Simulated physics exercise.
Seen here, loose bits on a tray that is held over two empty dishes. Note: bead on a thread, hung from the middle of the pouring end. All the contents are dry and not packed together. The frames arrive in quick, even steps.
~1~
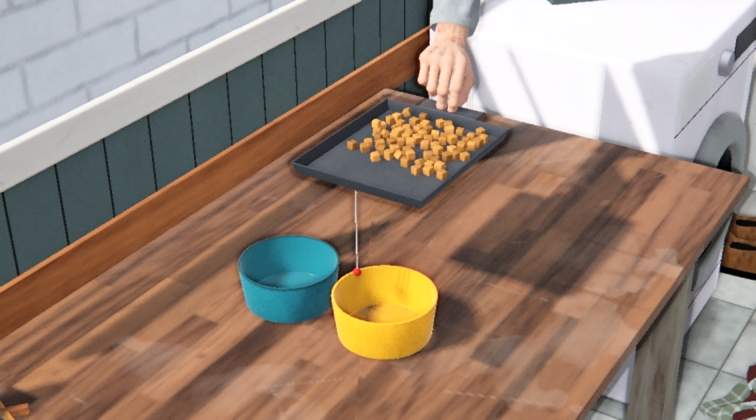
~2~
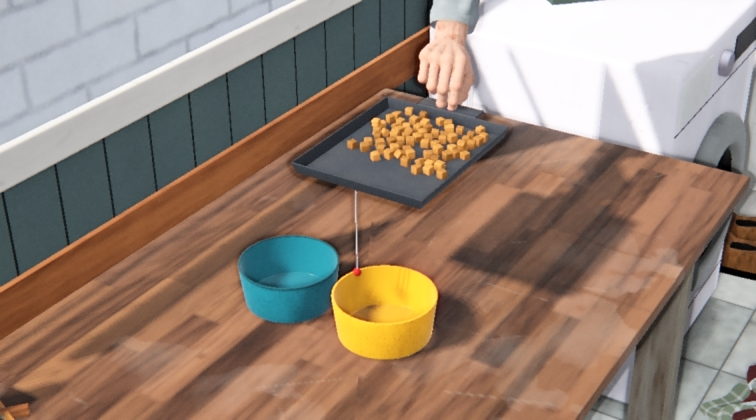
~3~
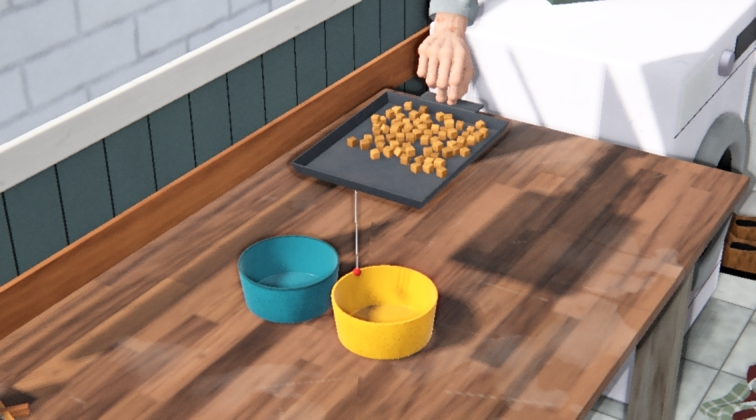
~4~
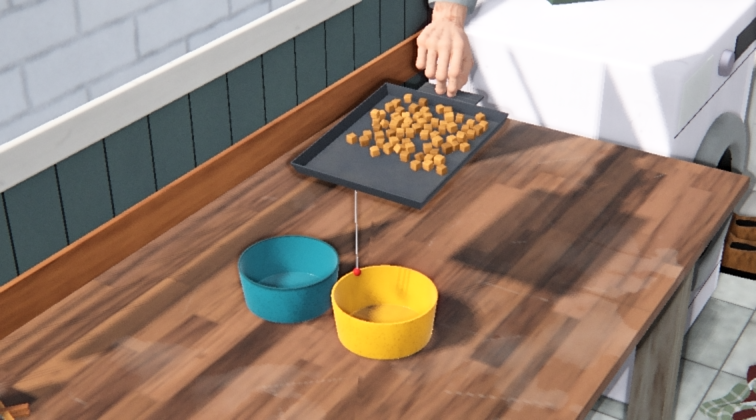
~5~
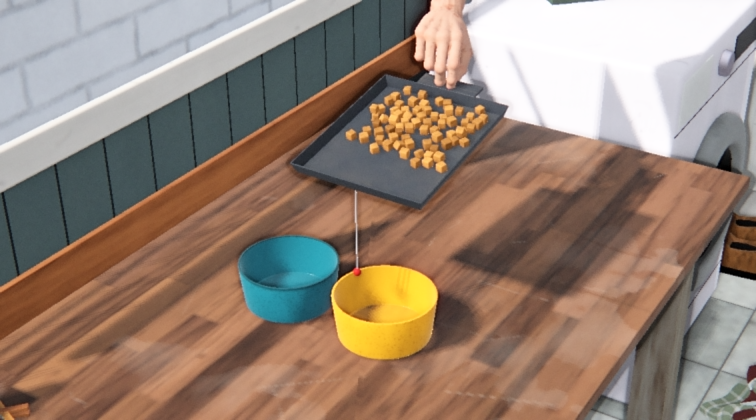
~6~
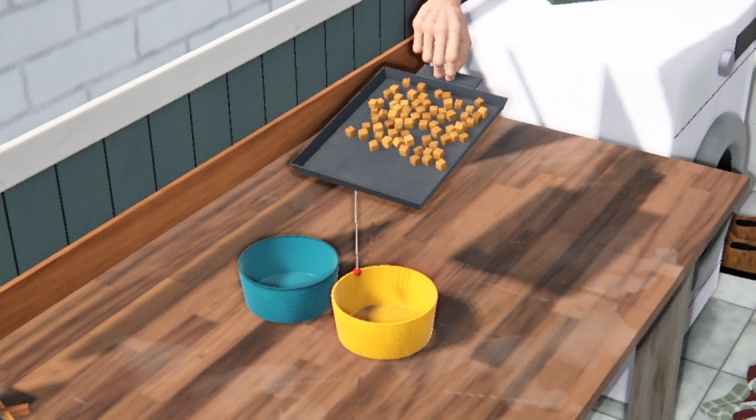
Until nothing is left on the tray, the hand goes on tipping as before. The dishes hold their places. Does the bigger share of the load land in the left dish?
No.
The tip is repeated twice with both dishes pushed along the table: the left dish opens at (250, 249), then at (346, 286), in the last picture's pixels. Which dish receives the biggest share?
Try 1: The right-side dish; try 2: The left-side dish.
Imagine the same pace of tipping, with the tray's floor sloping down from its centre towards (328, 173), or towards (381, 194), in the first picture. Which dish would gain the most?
First the dish on the left, then the right-hand dish.
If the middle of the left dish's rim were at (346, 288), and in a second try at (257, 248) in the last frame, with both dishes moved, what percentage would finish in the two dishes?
In turn 70 and 40 in a hundred.
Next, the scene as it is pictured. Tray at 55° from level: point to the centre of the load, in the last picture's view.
The middle of the load sits near (370, 175).
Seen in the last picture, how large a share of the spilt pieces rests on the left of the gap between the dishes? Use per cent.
Left portion: Around 60 %.
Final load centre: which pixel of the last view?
Close to (371, 335).
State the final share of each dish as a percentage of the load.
Roughly 10 in a hundred end in the left dish and roughly 50 in a hundred in the right dish.
Soon, tray tipped steeply; nearly all on the tray; a stray few in the right dish; a small part in the air.
A while on, tray tipped right over; most on the tray; a small part in the right dish; a stray few in the left dish; a small part outside both; a stray few in the air.
Towards the end, tray tipped past a quarter turn; about half in the right dish; a small part in the left dish; about half outside both.
Finally, tray tipped past a quarter turn; about half in the right dish; a small part in the left dish; about half outside both.
